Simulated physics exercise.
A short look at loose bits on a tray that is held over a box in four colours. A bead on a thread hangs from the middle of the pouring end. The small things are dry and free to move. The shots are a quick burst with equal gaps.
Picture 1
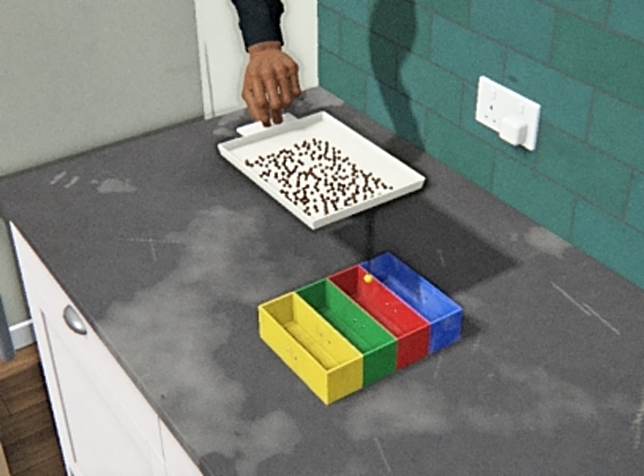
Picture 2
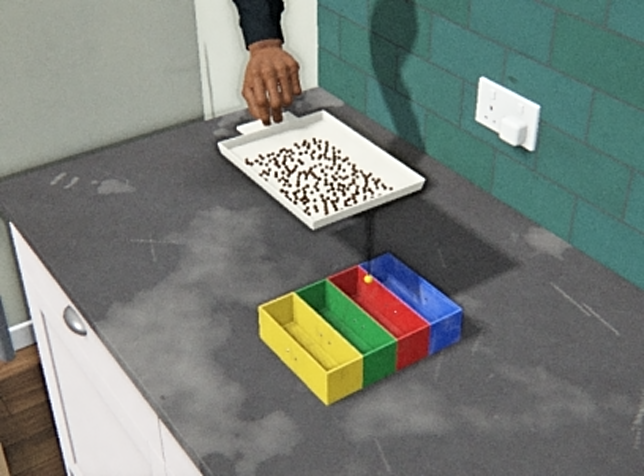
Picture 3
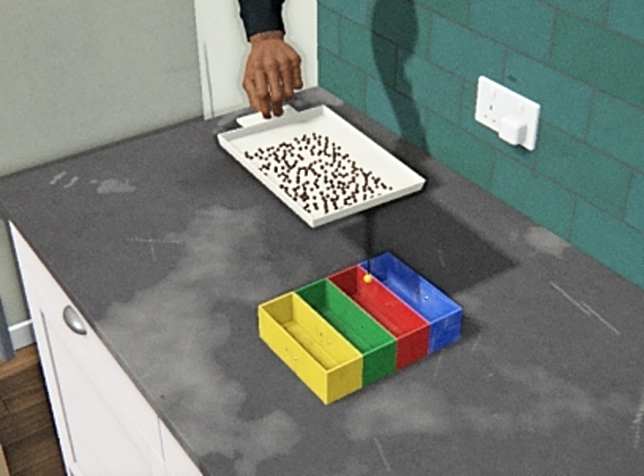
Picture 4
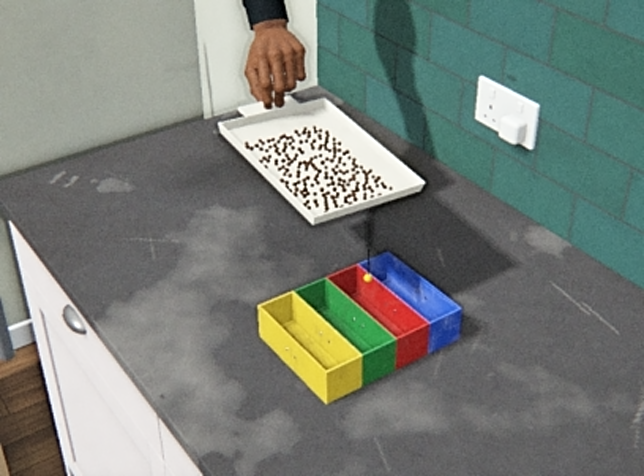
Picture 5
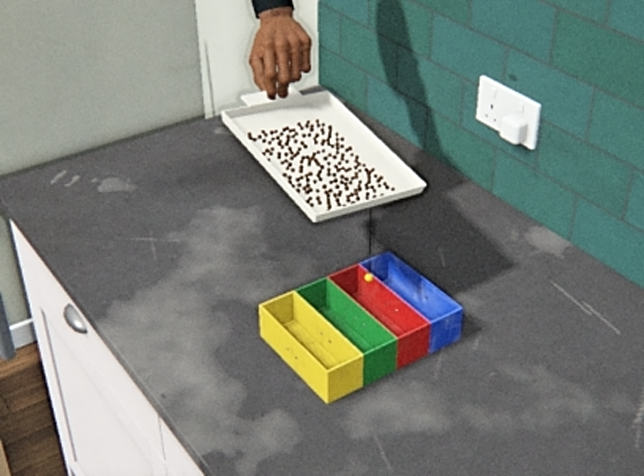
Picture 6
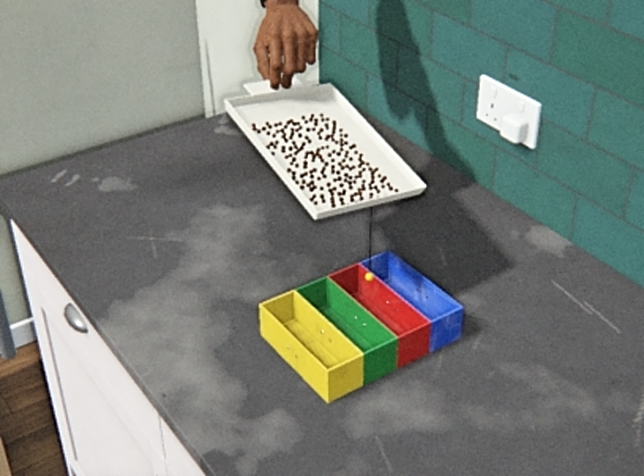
On a grey worktop, a hand gradually tilts a white tray of small dark bits.
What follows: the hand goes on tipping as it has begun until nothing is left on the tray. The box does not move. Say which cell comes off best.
The blue cell gets the most.
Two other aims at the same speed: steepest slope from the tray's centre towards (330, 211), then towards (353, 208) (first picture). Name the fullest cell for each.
One: That green cell. Two: The cell in green.
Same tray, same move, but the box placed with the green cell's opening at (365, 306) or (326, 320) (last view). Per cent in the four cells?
First some 100, then 10 per cent.
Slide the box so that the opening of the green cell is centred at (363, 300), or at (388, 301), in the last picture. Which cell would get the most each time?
One: The blue one. Two: The cell in red.
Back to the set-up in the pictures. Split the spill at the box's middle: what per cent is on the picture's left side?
About 0 per cent.
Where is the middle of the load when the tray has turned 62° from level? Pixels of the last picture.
Close to (396, 189).
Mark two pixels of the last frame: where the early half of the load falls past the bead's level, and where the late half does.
Around (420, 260) and then (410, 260).
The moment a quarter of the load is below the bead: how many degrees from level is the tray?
Roughly 95°.
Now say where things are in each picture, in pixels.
The first picture shows corners of the pouring end at (313, 219) and (421, 178), level; middle of the load at (319, 179), allspice berries; bead on its thread at (369, 279); yellow cell at (344, 377); green cell at (379, 360); red cell at (413, 344); blue cell at (445, 328).
The second picture shows corners of the pouring end at (313, 219) and (421, 179), level; middle of the load at (319, 179).
The third picture shows corners of the pouring end at (314, 218) and (421, 180), tipped barely, lowest at the right corner; middle of the load at (319, 176).
The fourth picture shows corners of the pouring end at (314, 215) and (422, 182), tipped a little, lowest at the right corner; middle of the load at (320, 171).
The fifth picture shows corners of the pouring end at (317, 213) and (423, 184), tipped a little, lowest at the right corner; middle of the load at (322, 167).
The sixth picture shows corners of the pouring end at (318, 211) and (423, 185), tipped clearly, lowest at the right corner; middle of the load at (326, 164), about a third on the move; yellow cell at (345, 375); green cell at (380, 358); red cell at (413, 342); blue cell at (446, 327).
Soon, tray tipped steeply; most on the tray; a stray few in the blue cell; a small part falling or outside the box.
A while on, tray tipped past a quarter turn; about a quarter on the tray; about a quarter in the blue cell; about half falling or outside the box.
Towards the end, tray tipped past a quarter turn; about half in the blue cell; about half falling or outside the box.
Finally, tray tipped past a quarter turn; about half in the blue cell; none in the yellow cell; none in the green cell; none in the red cell; about half outside the box.
